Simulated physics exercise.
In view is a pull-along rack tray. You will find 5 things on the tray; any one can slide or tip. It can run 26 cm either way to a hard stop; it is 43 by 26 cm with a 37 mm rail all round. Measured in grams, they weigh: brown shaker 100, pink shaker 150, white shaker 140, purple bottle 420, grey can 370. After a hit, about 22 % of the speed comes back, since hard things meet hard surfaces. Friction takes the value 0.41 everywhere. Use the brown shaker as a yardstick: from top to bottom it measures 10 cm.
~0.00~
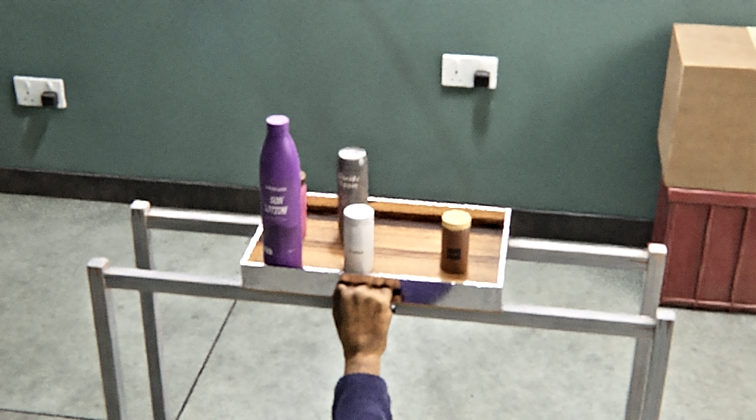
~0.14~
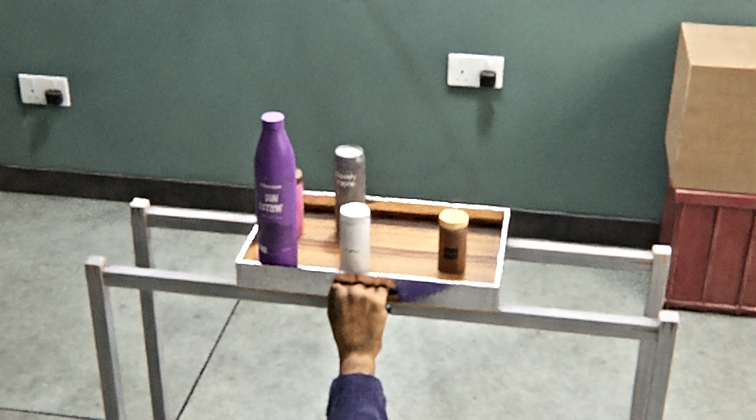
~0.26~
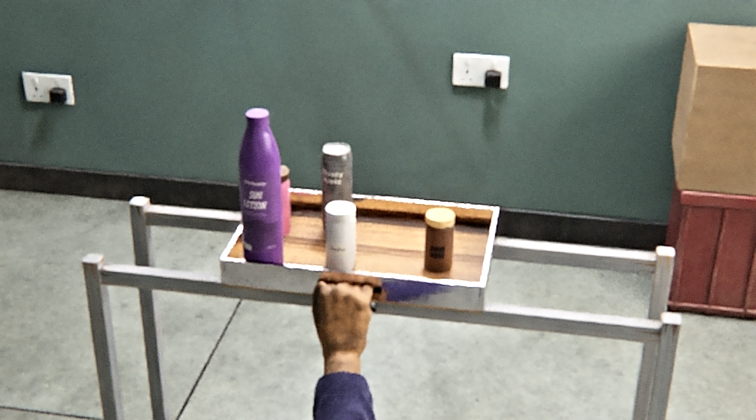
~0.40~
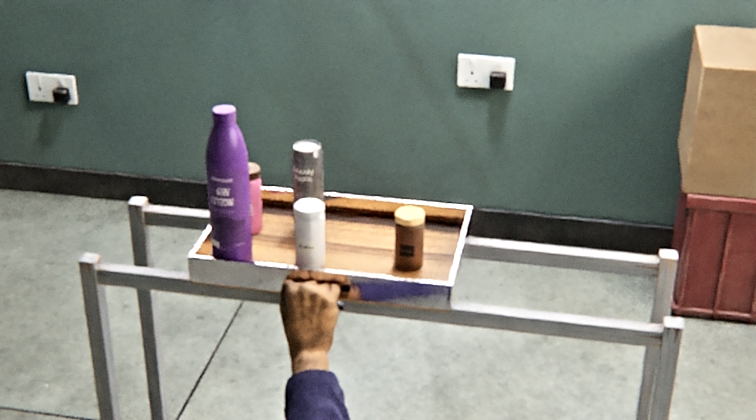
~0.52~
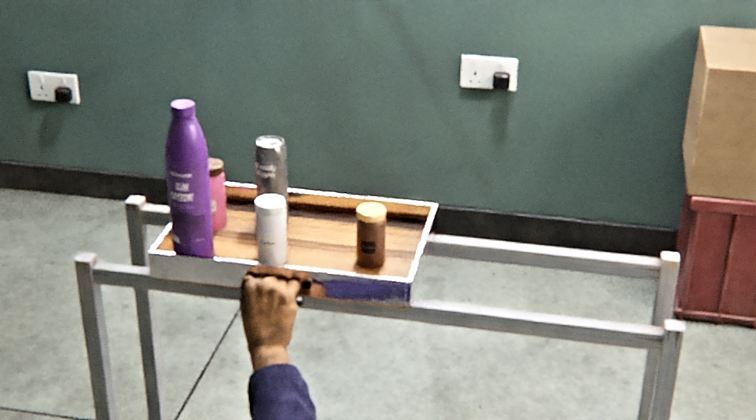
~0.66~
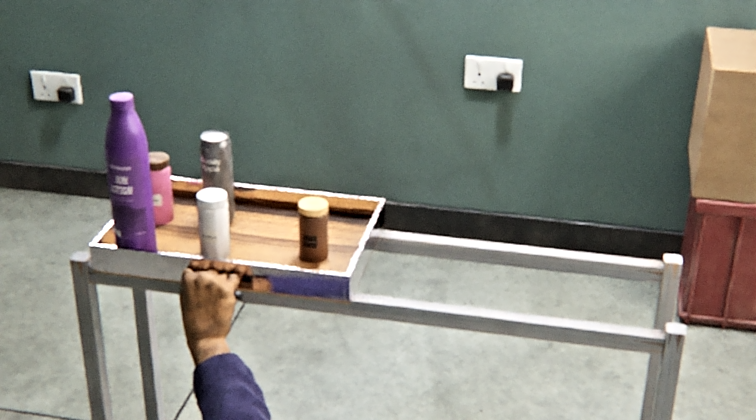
In a room with a green wall, two white sockets and stacked boxes at right, a metal rack is seen from the front and slightly above. On its wooden tray stand a tall purple bottle at left, a pink shaker behind it, a grey can and white shaker mid-tray, and a brown shaker at right. A hand gripping the front slides the tray left, slowly then faster, its containers staying upright, while the view shifts very slightly.
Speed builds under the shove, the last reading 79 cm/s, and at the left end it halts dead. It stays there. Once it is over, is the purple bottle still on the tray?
It ends up off the tray.
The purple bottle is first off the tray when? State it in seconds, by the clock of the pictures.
Near 0.8 s.
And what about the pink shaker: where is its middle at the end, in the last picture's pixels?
Near (120, 225).
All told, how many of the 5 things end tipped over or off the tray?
Total: 3.
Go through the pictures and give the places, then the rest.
Tray midway; purple bottle (281, 198); brown shaker (455, 242), in the first frame.
Tray 1 cm left; white shaker (355, 239); grey can (350, 193), in the second frame.
Tray 3 cm left; brown shaker (439, 240), in the third frame.
Tray 8 cm left; white shaker (310, 234); grey can (308, 189), in the fourth frame.
Tray 14 cm left; brown shaker (371, 235), in the fifth frame.
Tray 24 cm left; purple bottle (130, 179); white shaker (214, 224), in the sixth frame.
After 0.76 s, tray 26 cm left; purple bottle 11° off upright near (95, 173); grey can 7° off upright; pink shaker 9° off upright.
After 1.06 s, tray 26 cm left; purple bottle now off the tray; grey can 70° off upright; pink shaker 43° off upright.
After 1.26 s, tray 26 cm left; grey can 72° off upright; pink shaker 61° off upright; white shaker moved 6 cm.
After 1.46 s, tray 26 cm left; grey can 72° off upright; pink shaker 68° off upright; brown shaker moved 6 cm.
In the end (1.9 s), off the tray, purple bottle; toppled on the tray, pink shaker and grey can; not toppled but over 5 cm from the start, brown shaker and white shaker.
